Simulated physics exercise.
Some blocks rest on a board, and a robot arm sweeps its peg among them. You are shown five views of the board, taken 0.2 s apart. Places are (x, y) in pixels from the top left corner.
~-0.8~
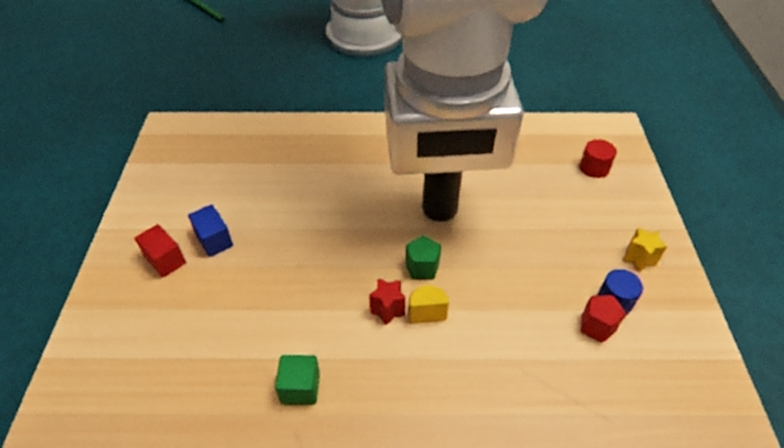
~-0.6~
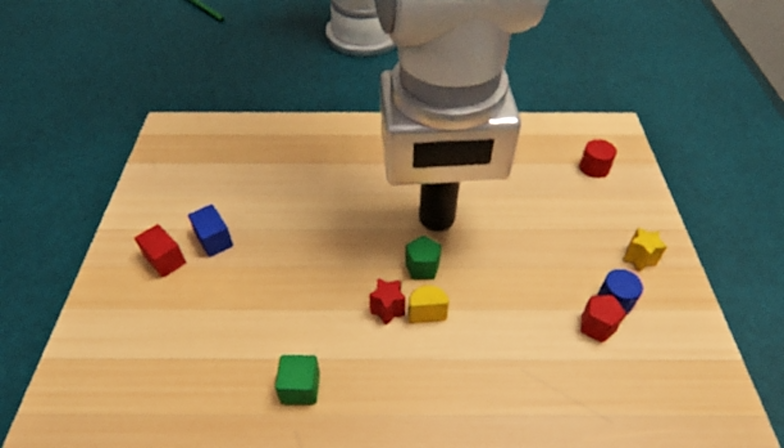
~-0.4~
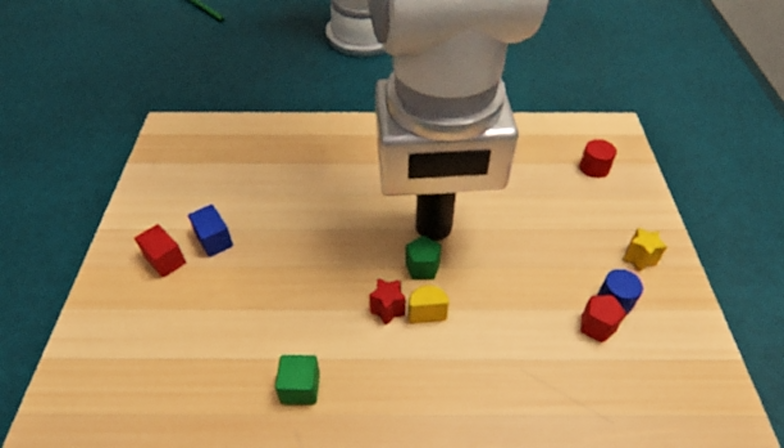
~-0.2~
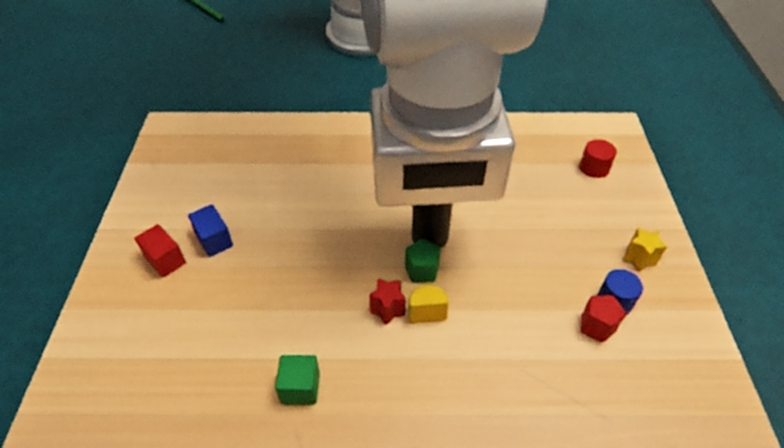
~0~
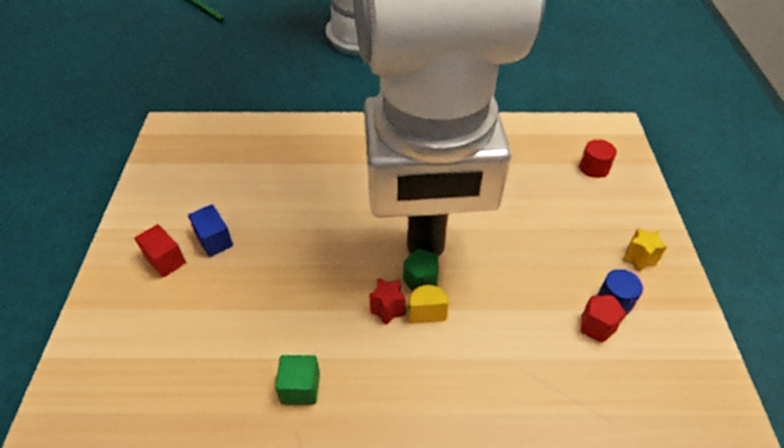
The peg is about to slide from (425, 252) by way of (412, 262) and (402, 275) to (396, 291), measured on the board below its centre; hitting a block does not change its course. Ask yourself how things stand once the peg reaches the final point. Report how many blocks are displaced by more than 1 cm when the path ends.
I count three at least.
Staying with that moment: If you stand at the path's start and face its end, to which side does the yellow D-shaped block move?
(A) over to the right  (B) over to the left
B
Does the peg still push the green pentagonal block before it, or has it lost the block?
As far as I can tell, the green pentagonal block is still leading the way in front of the peg.
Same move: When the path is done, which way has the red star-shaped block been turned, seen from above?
It rotates clockwise.
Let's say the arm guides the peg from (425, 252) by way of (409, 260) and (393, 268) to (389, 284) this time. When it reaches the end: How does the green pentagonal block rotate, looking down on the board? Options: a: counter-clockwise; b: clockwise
a.
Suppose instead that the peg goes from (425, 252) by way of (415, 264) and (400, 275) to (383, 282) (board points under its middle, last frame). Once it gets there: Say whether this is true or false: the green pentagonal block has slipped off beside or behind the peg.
It is true.
On the path given first. Halfway along, peg at (406, 263); red star-shaped block at (381, 299), turned 15° clockwise; green pentagonal block at (413, 280), turned 35° anticlockwise; yellow D-shaped block at (431, 303), turned 25° anticlockwise.
At the end, peg at (396, 285); red star-shaped block at (374, 310), turned 65° clockwise; green pentagonal block at (408, 304), turned 55° anticlockwise; yellow D-shaped block at (438, 314), turned 75° anticlockwise.
